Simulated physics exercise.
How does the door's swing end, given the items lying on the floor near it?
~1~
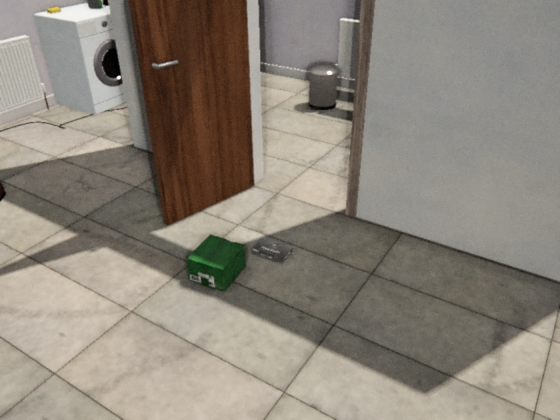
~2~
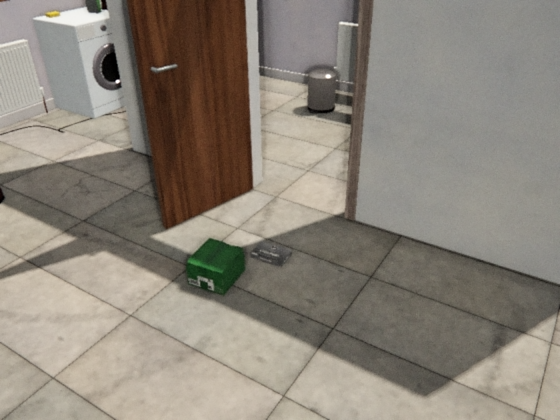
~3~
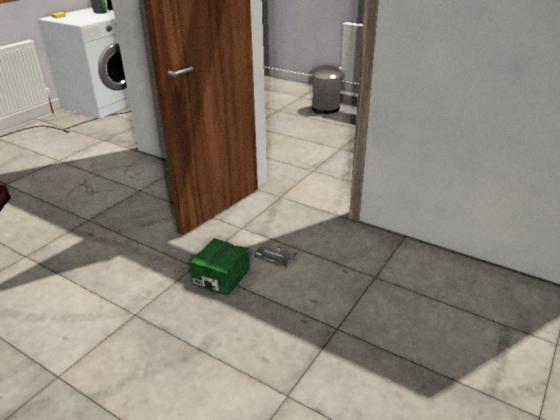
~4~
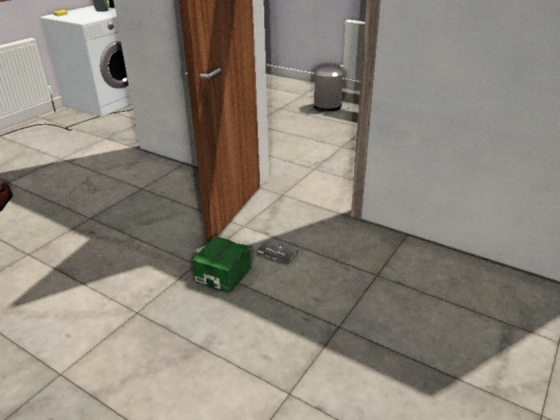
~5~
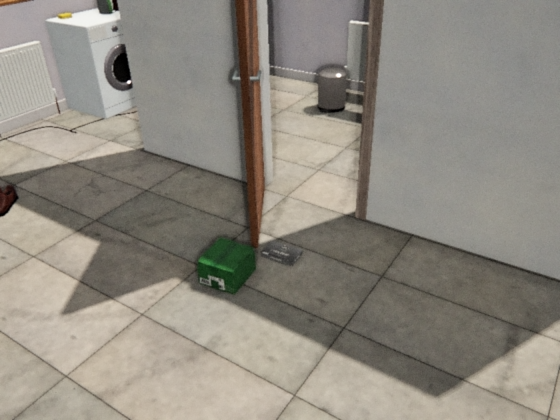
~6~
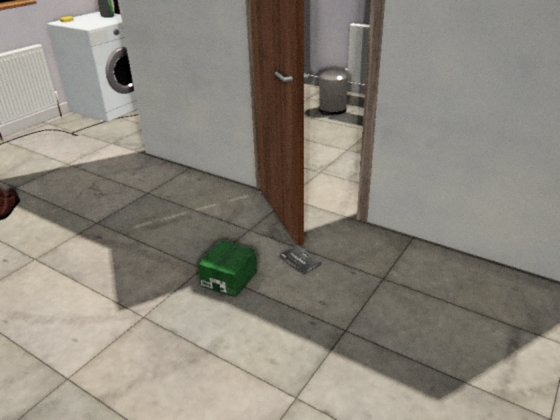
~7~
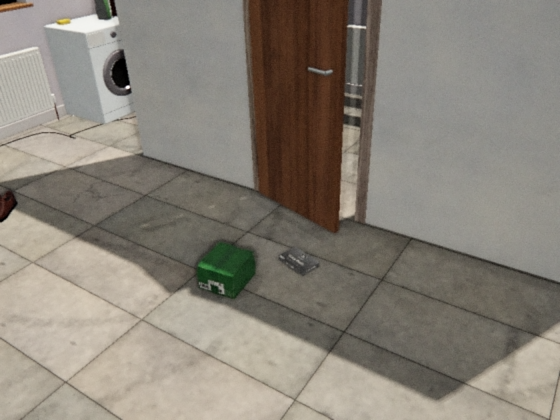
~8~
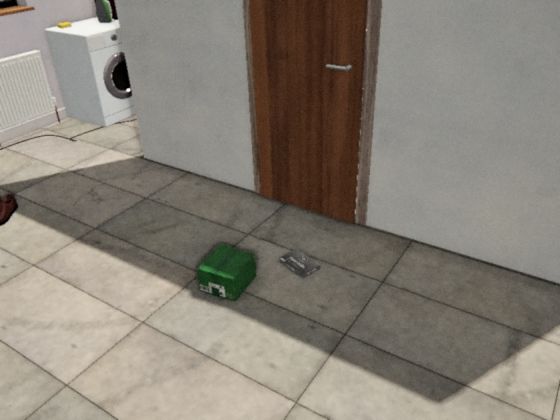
The door swings all the way round and reaches its frame, ending fully closed with the green box and the grey packet on the floor in front of it.
